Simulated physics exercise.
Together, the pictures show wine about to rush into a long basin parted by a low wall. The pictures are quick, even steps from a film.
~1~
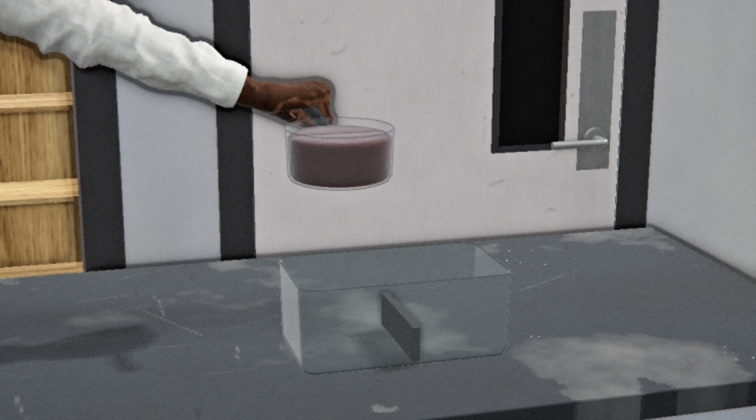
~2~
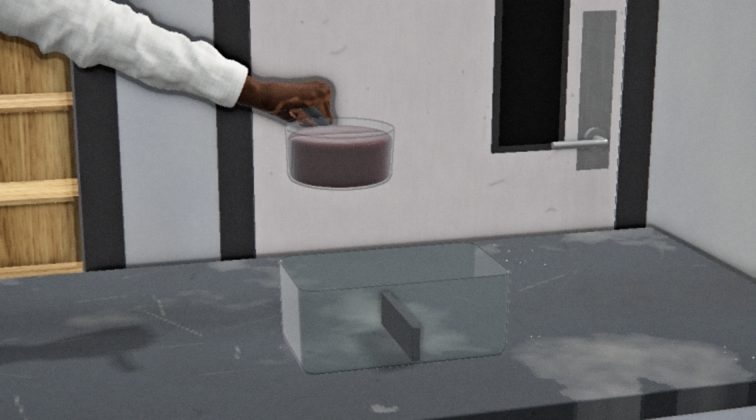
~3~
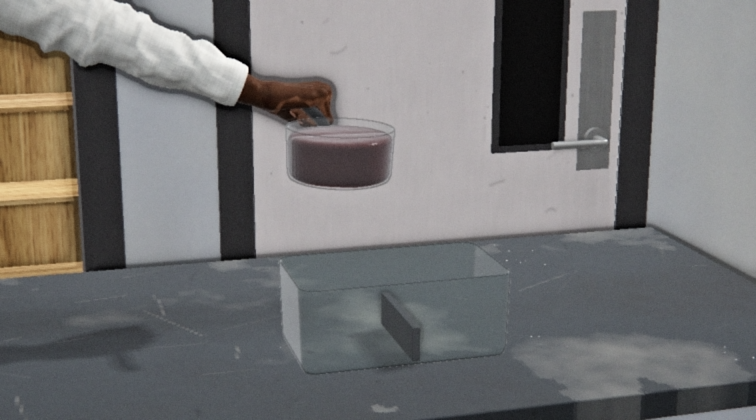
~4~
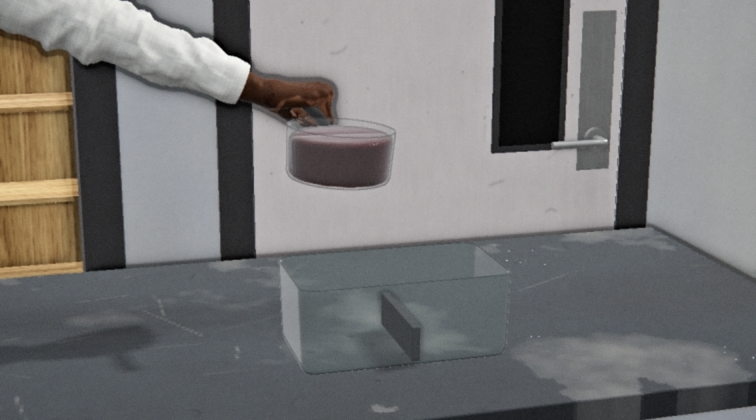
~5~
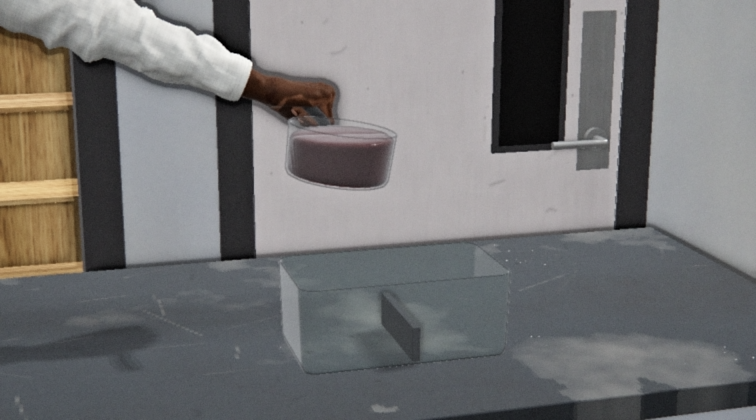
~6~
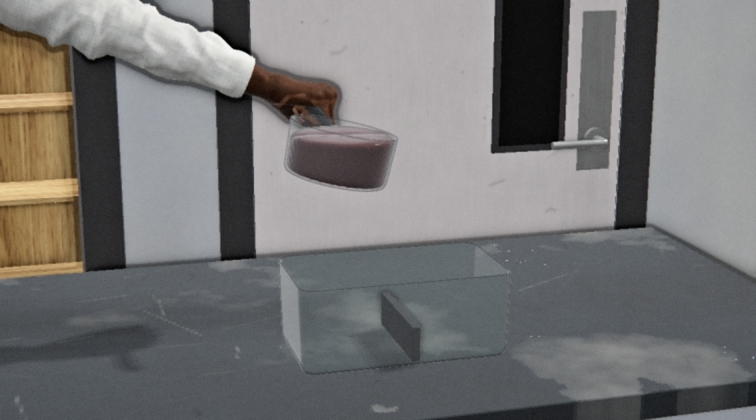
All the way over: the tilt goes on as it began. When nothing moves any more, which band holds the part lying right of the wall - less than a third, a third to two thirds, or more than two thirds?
It falls in the band more than two thirds.
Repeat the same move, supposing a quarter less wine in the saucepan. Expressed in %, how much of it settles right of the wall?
Estimated share: Close to 90 per cent.
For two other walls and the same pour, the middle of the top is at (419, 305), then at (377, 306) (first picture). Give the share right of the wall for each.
In order, near 75 and 95 in a hundred.
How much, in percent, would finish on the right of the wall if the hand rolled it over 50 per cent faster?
Result: Roughly 80 %.
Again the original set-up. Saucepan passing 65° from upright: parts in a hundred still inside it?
Near 55 per cent.
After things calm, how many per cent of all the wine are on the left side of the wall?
Close to 5 percent.
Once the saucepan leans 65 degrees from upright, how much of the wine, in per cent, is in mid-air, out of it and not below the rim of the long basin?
It's close to 35 percent.
A moment on, the saucepan is tipped part way and 55 per cent is still to pour, 0 is left of the wall and 8 right of it.
Next, the saucepan is tipped on its side and 13 per cent is still to pour, 1 is left of the wall and 70 right of it.
Then the saucepan is tipped on its side and 3 per cent is still to pour, 5 is left of the wall and 88 right of it.
Later the saucepan is tipped on its side and 1 per cent is still to pour, 6 is left of the wall and 92 right of it.
At rest 7 per cent lies left of the wall, 92 right of it and 1 outside.
